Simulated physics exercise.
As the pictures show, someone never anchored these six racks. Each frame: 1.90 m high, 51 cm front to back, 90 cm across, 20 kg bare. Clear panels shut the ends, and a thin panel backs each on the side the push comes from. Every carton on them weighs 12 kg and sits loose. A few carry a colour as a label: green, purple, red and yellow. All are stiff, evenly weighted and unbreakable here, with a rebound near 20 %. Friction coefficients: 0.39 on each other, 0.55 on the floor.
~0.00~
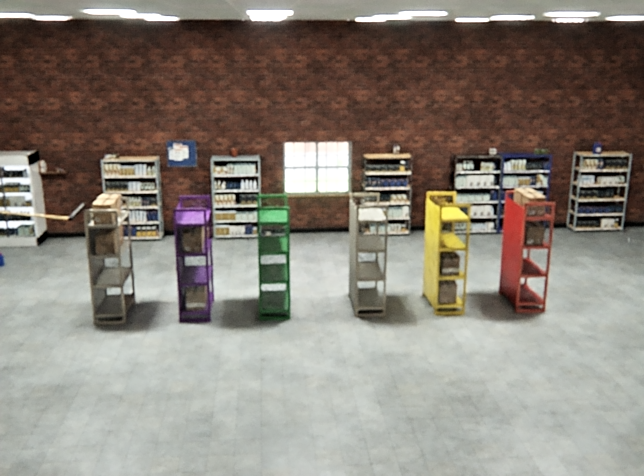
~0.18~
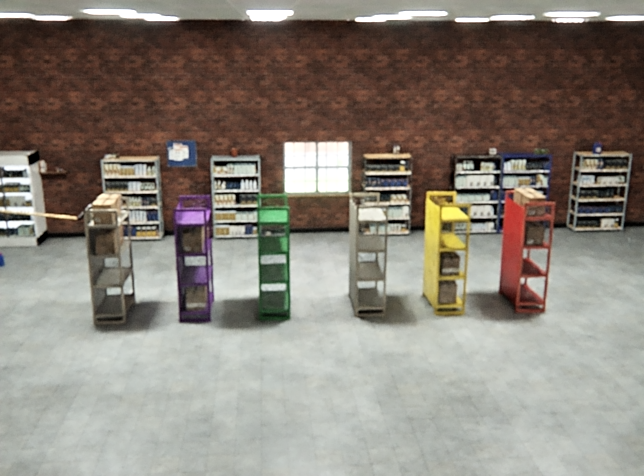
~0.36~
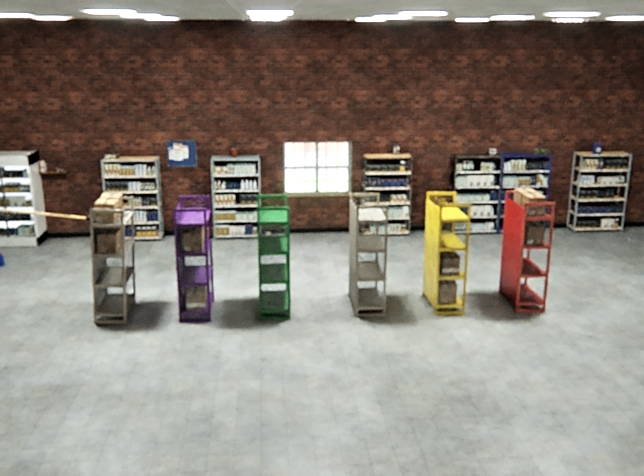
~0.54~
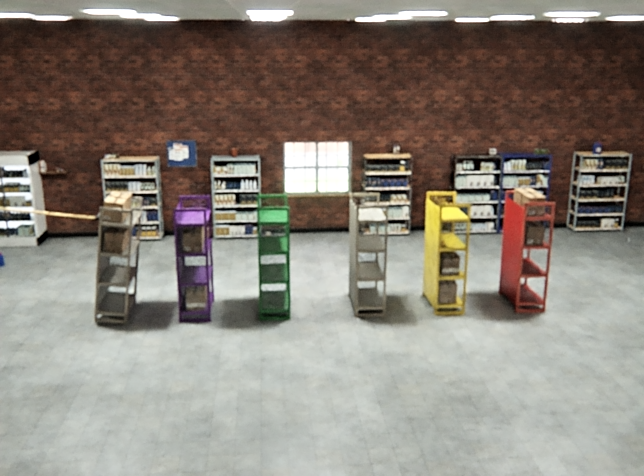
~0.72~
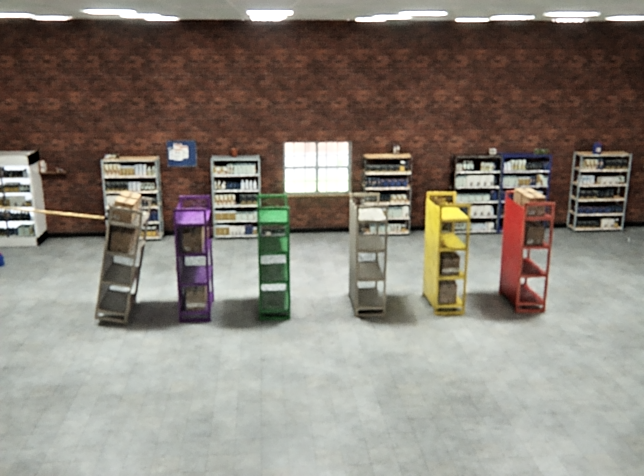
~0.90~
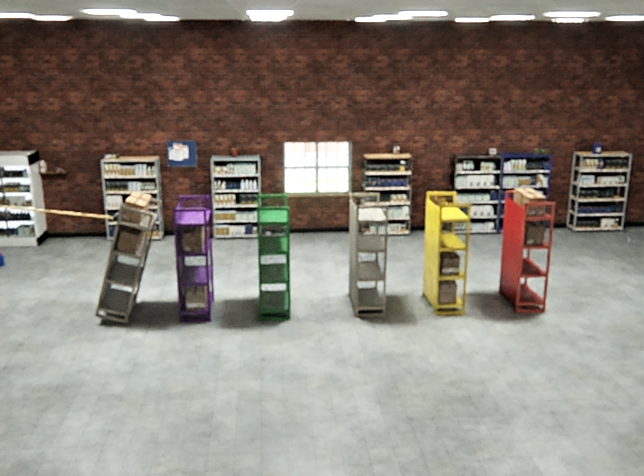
In a large room with a dark brick wall, a bright window and a grey floor, seen from the front and slightly above by a still camera, stocked shelves line the back. Six narrow shelving units stand in a row: grey-brown, purple, green, grey, yellow and red. A pale pole moves in from the left, meets the leftmost unit near its top and pushes it into a rightward lean, while the others stay still.
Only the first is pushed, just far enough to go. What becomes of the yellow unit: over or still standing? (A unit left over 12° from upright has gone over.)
In the end the yellow unit goes over.
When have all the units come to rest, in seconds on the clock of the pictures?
At about 4.0 s.
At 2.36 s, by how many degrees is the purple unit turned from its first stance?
About 60°.
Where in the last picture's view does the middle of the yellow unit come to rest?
At about (473, 252).
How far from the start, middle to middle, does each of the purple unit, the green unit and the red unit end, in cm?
About: Purple 110, green 110, red 10.
After 1.32 s, 0 cartons spilt or dropped; none of the 5 other units over; yellow unit unmoved.
After 1.86 s, 4 cartons spilt or dropped; 1 of the 5 other units over; yellow unit unmoved; purple unit leaning 25°.
After 2.36 s, 7 cartons spilt or dropped; 3 of the 5 other units over; yellow unit unmoved; purple unit leaning 59°.
After 3.40 s, 10 cartons spilt or dropped; 4 of the 5 other units over; yellow unit leaning 29°; green unit leaning 64°.
At rest (4.1 s), 12 cartons spilt or dropped; 4 of the 5 other units over; yellow unit leaning 31°; green unit leaning 65°; purple unit leaning 62°. One left standing. As the last picture would show them, middles, yellow unit near (473, 252), green unit near (337, 272).
